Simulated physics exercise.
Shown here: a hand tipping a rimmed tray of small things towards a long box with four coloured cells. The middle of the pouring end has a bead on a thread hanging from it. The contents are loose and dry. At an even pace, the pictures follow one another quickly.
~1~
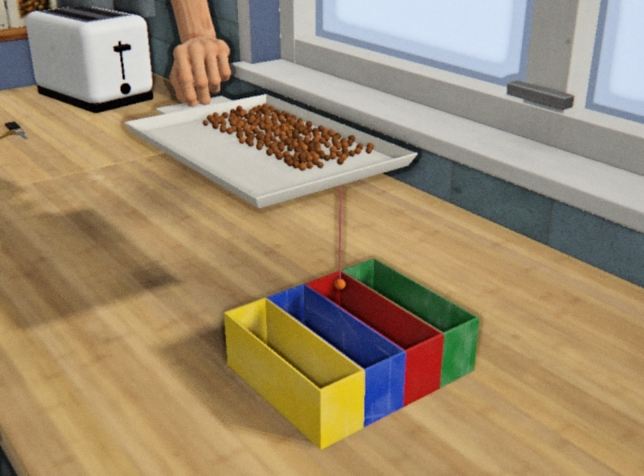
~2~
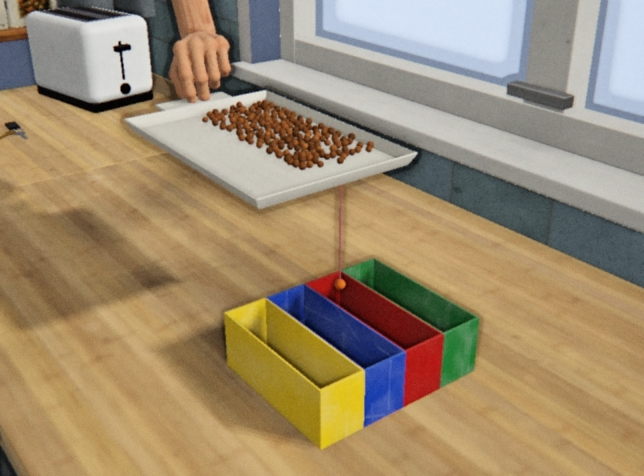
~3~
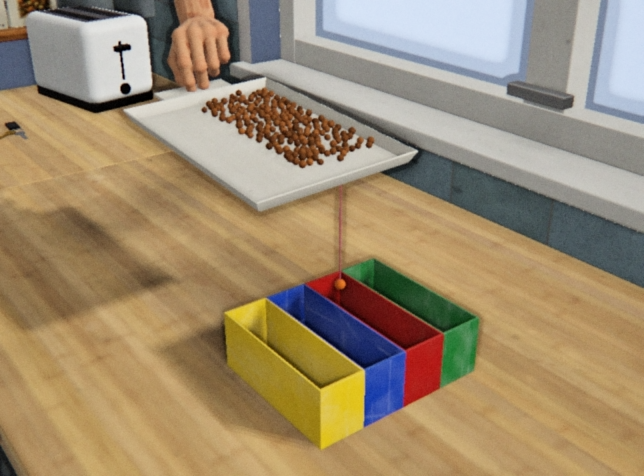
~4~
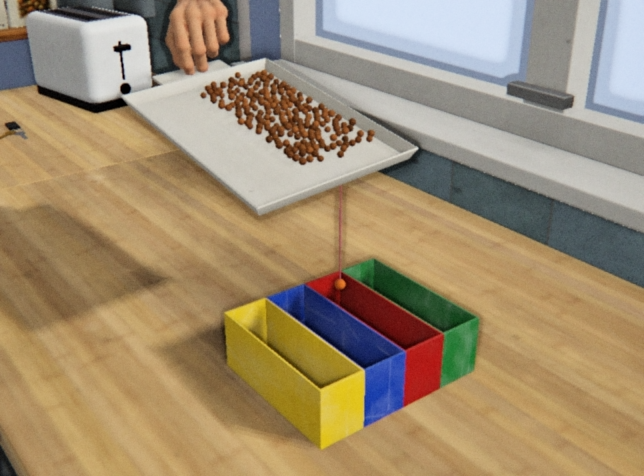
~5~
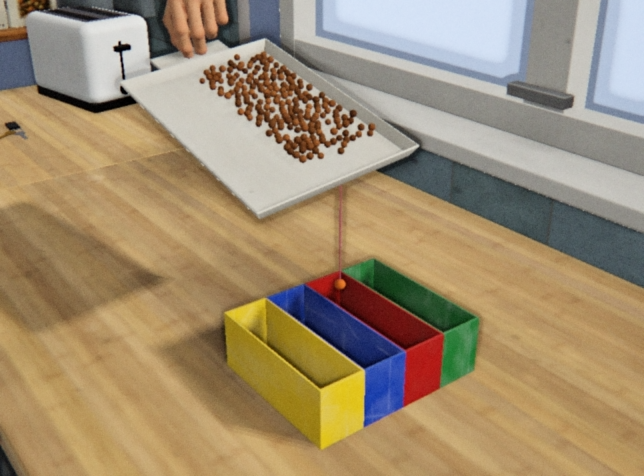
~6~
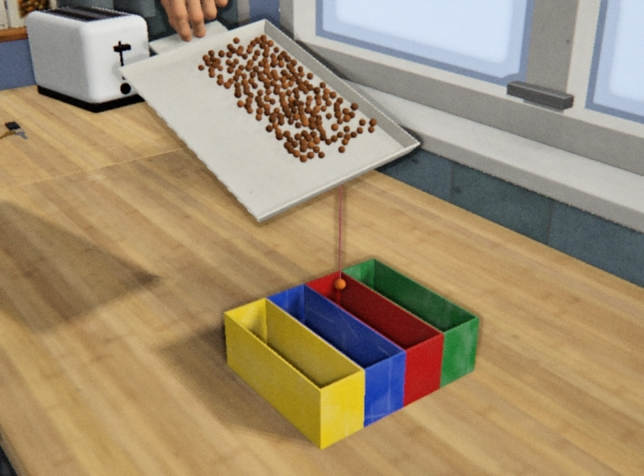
On a wooden kitchen counter near a white toaster, a hand holds a rimmed tray of small brown balls, almost level, above a box with yellow, blue, red and green cells. The hand raises the far end, and the tray slants steadily more, its left front corner lowest, while the balls spread slightly.
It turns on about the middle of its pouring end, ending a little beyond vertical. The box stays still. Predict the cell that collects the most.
I would say the yellow cell.
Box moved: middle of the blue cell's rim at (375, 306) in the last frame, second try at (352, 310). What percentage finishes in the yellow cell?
Roughly 10 per cent, then roughly 20 per cent.
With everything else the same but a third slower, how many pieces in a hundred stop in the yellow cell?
Result: About 50 per cent.
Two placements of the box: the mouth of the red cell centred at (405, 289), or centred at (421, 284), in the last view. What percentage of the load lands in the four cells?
10 and 10 in a hundred, in turn.
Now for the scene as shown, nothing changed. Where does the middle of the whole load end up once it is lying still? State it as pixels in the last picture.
Last view, resting centre - approx. (299, 407).
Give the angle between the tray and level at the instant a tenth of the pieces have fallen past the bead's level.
Approx. 60° from level.
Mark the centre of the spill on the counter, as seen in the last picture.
Approximately (251, 470).
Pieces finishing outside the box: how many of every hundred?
I'd put it close to 40 per cent.
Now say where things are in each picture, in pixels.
Corners of the pouring end at (259, 194) and (408, 153), level; middle of the load at (282, 135), cereal balls; bead on its thread at (340, 284); yellow cell at (342, 404); blue cell at (384, 384); red cell at (423, 365); green cell at (459, 347), in the first frame.
Corners of the pouring end at (259, 195) and (408, 152), level; middle of the load at (282, 132), in the second frame.
Corners of the pouring end at (259, 198) and (409, 150), tipped barely, lowest at the left corner; middle of the load at (282, 125), in the third frame.
Corners of the pouring end at (260, 203) and (409, 147), tipped a little, lowest at the left corner; middle of the load at (282, 114), in the fourth frame.
Corners of the pouring end at (260, 207) and (410, 144), tipped clearly, lowest at the left corner; middle of the load at (282, 104), in the fifth frame.
Corners of the pouring end at (260, 211) and (410, 142), tipped clearly, lowest at the left corner; middle of the load at (282, 95); yellow cell at (342, 404); blue cell at (384, 384); red cell at (423, 365); green cell at (459, 347), in the sixth frame.
Soon after the last picture, tray tipped steeply; about a quarter on the tray; a small part in the yellow cell; a small part in the blue cell; a stray few in the red cell; about two thirds falling or outside the box.
A little later, tray tipped past a quarter turn; about half in the yellow cell; a small part in the blue cell; a stray few in the red cell; about half falling or outside the box.
Later still, tray tipped past a quarter turn; about half in the yellow cell; a small part in the blue cell; a stray few in the red cell; about half falling or outside the box.
At rest, tray tipped past a quarter turn; about half in the yellow cell; a small part in the blue cell; a stray few in the red cell; none in the green cell; about half outside the box.
